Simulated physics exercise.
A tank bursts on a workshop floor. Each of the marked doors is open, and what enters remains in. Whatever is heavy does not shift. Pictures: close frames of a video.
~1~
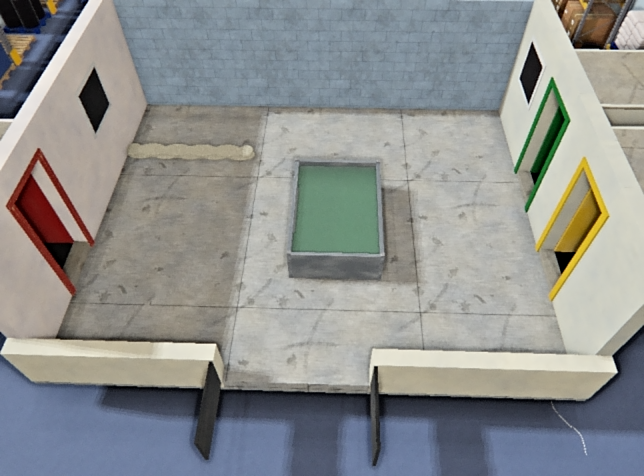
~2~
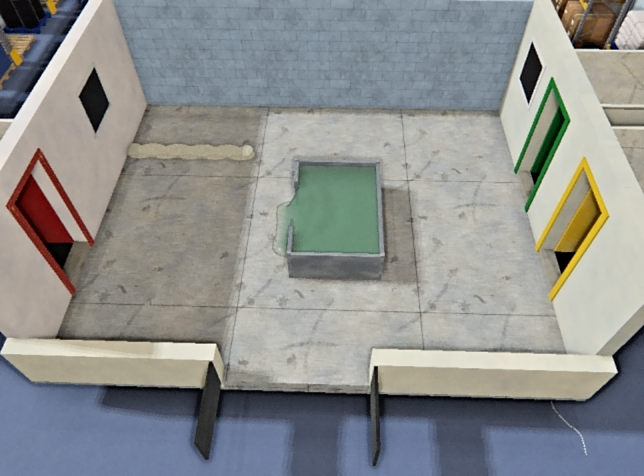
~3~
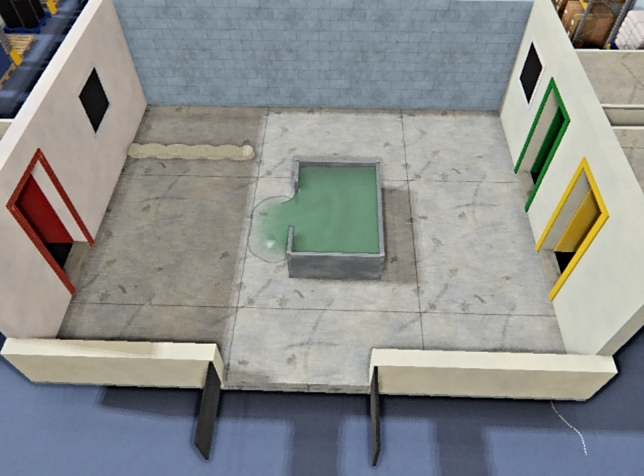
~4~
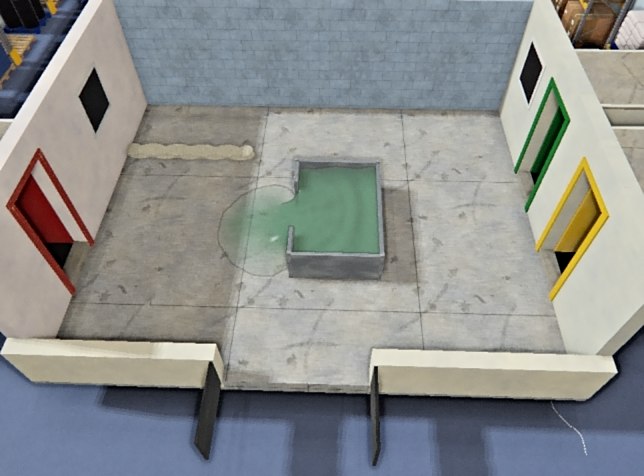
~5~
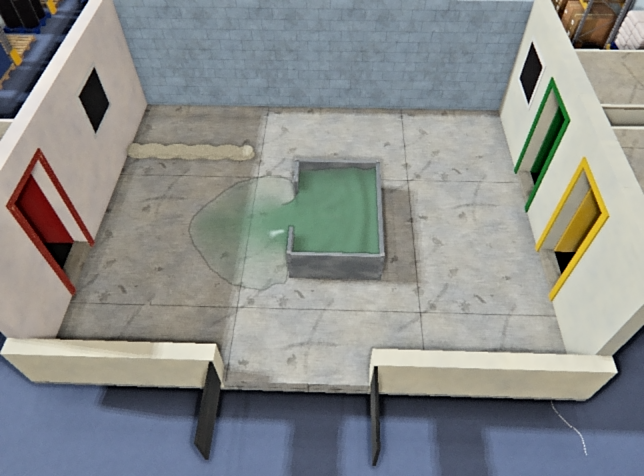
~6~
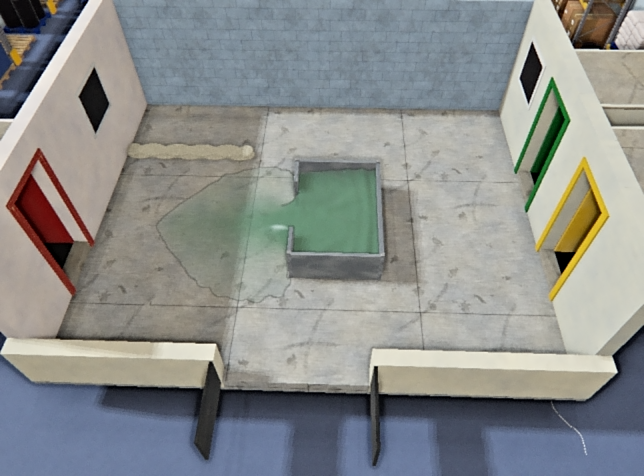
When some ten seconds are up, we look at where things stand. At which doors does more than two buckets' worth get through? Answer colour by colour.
One by one: Red door: Two pails at most. Green door: Two pails at most. Yellow door: Two pails at most.
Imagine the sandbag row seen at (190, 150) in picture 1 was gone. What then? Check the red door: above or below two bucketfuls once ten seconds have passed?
What I expect is that the red door ends up below.
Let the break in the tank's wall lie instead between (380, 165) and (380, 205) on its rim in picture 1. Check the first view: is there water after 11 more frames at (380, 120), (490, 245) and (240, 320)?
Going through them one by one, I'd say high and dry, then waterlogged, then high and dry.
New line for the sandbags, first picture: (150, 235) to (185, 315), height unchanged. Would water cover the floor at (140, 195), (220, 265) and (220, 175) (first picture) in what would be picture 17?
Point by point: Inundated; inundated; inundated.
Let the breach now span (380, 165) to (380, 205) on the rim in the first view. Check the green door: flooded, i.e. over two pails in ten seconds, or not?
Note: Green door admits more.
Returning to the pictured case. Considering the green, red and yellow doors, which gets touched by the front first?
It would be the one in red.
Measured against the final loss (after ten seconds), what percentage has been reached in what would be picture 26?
I'd put it near 5 in a hundred.
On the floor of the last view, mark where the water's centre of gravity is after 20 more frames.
I'd mark it close to (218, 234).
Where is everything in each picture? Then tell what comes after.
The first picture shows the open tank at (337, 207) is whole and still.
In the second picture, the front is at (281, 252), out from the gap at (296, 220).
In the third picture, water pours out at (296, 222) and has run to (255, 249).
In the fourth picture, the front is at (223, 240), out from the gap at (296, 222).
In the fifth picture, the front is at (194, 227), out from the gap at (296, 221).
In the sixth picture, the front is at (162, 226), out from the gap at (296, 221).
A moment on, water covers 25 % of the floor; the red door wet at the sill, nothing in, the green door not reached, the yellow door not reached.
Next, water covers 30 % of the floor; the red door under two buckets in, the green door not reached, the yellow door not reached.
Then, water covers 30 % of the floor; the red door under two buckets in, the green door not reached, the yellow door not reached.
Later, water covers 45 % of the floor; the red door under two buckets in, the green door not reached, the yellow door not reached.
In the end, water covers 65 % of the floor; the red door under two buckets in, the green door not reached, the yellow door wet at the sill, nothing in.
